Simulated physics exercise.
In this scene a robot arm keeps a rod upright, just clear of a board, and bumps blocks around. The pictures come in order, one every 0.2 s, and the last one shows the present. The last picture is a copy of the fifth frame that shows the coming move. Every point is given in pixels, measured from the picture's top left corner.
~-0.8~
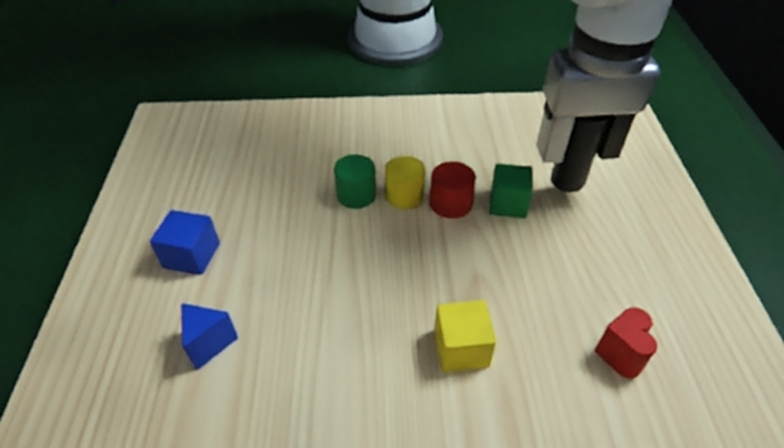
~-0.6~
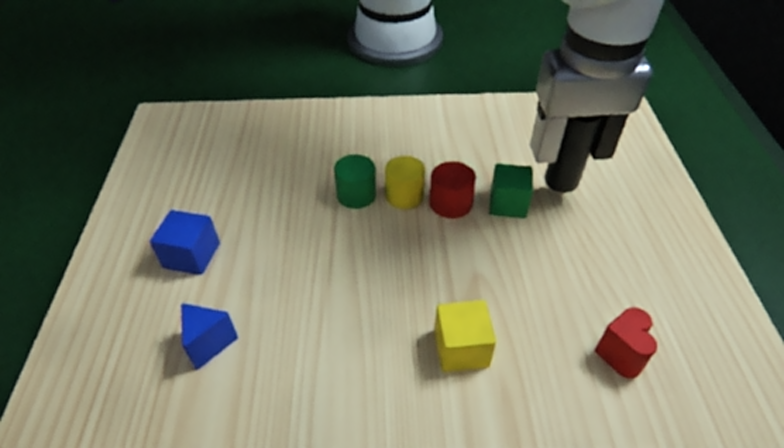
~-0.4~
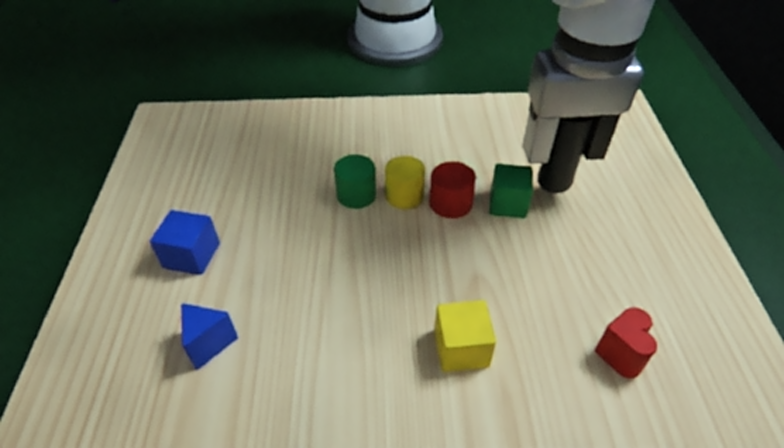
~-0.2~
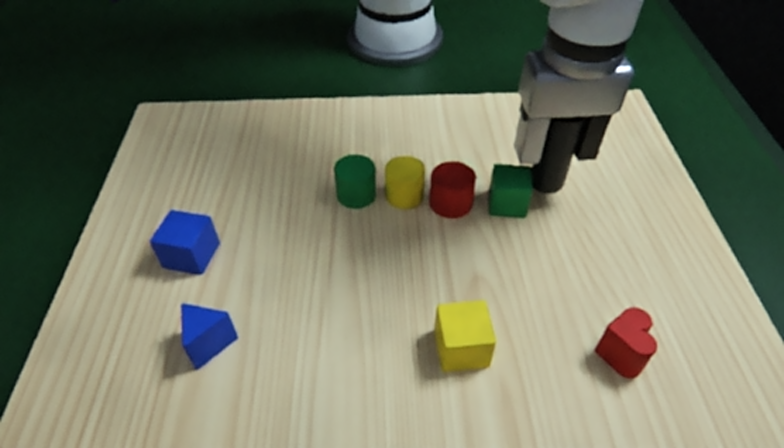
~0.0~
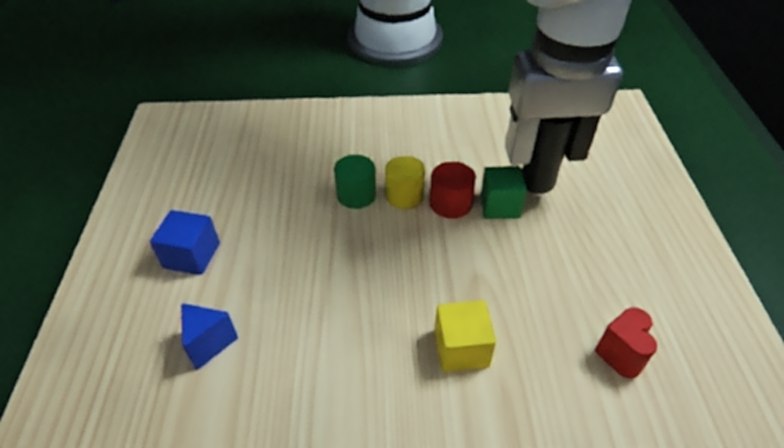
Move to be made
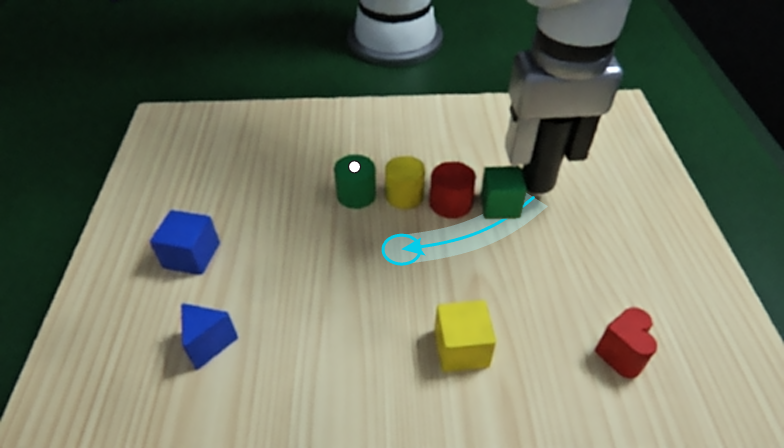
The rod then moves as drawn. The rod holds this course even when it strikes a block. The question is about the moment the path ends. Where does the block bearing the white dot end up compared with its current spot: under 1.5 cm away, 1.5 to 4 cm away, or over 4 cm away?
Short of 1.5 cm.
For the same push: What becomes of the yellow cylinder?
It shifts.
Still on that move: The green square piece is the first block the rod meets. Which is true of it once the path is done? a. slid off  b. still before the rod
b.
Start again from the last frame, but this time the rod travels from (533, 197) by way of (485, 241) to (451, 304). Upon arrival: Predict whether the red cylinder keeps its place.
By the last moment of the path, the red cylinder has shifted.
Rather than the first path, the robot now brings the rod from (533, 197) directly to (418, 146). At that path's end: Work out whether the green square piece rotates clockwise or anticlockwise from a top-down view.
It goes round opposite to clock hands.
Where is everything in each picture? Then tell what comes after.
Tip of the rod (567, 182), middles of tops, green cylinder (355, 167), yellow cylinder (405, 168), red cylinder (454, 175), green square piece (514, 176), in the first picture.
Rod (561, 182), nothing pushed, in the second picture.
Rod (554, 183), nothing pushed, in the third picture.
Rod (546, 183), nothing pushed, in the fourth picture.
Rod (537, 184), green cylinder (355, 167), yellow cylinder (405, 168), red cylinder (454, 175), green square piece (505, 178), in the fifth picture.
The line goes from (533, 197) over (499, 222) and (454, 240) to (402, 249); the dot is on the green cylinder.
What follows on the original path. One third of the way, rod (502, 209); green cylinder (348, 165); yellow cylinder (389, 163); red cylinder (425, 179); green square piece (464, 199), turned 15° clockwise.
Two thirds of the way, rod (455, 227); green cylinder (345, 164); yellow cylinder (385, 158); red cylinder (411, 182); green square piece (417, 220).
At the end, rod (402, 236); green cylinder (345, 164); yellow cylinder (385, 158); red cylinder (411, 182); green square piece (365, 235), turned 20° anticlockwise.
